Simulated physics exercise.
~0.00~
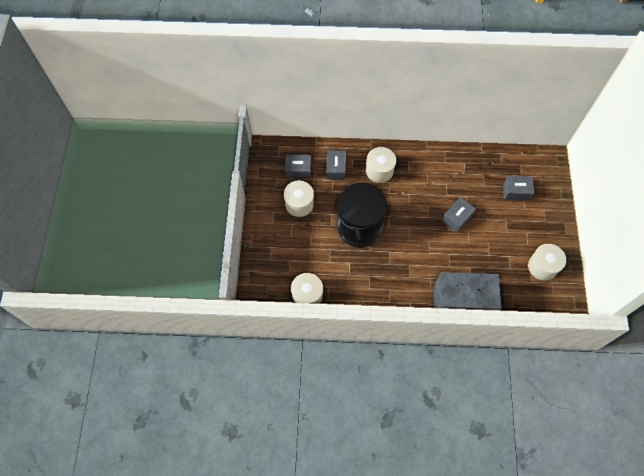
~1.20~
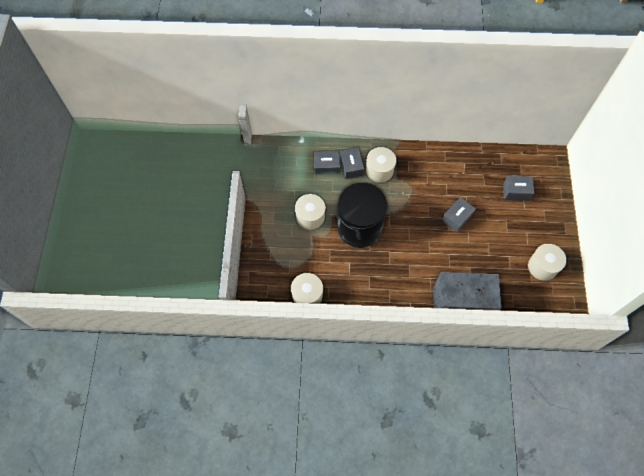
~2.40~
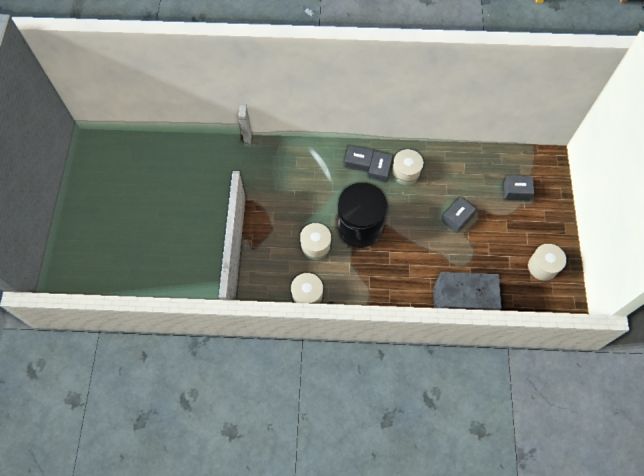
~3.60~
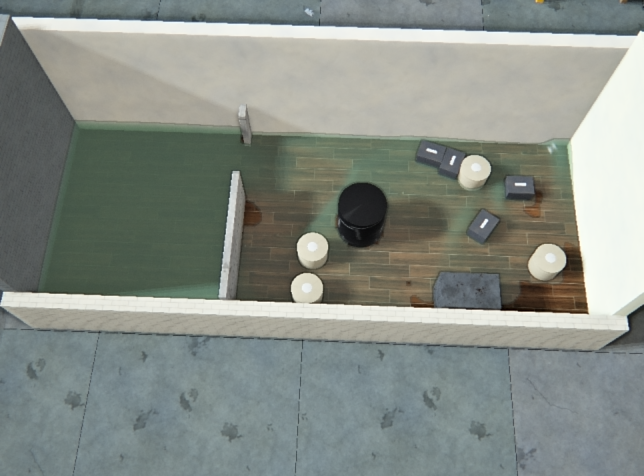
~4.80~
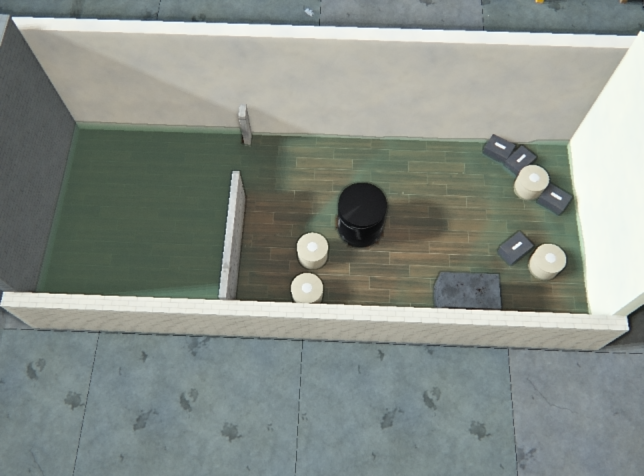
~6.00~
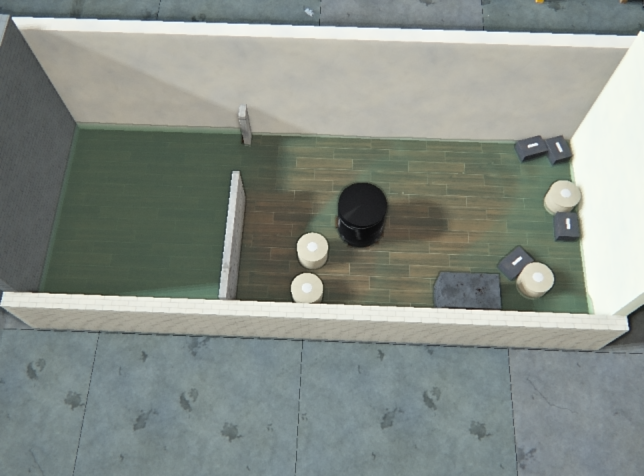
Green water stands in the left room of a roofless, pale-walled box until part of the partition opens at the back and it pours onto the wooden floor on the right. The flow first nudges two dark gray boxes and a cream tub beside them to the right. As it spreads around the black cylinder, it pushes those boxes and another cream tub along the back wall, while a nearer tub slides toward the front. The drifting group then reaches the right side, crowding other boxes and a tub there. Finally, water covers the floor, with most loose items gathered at the right and two tubs near the front, while the black cylinder remains in place.
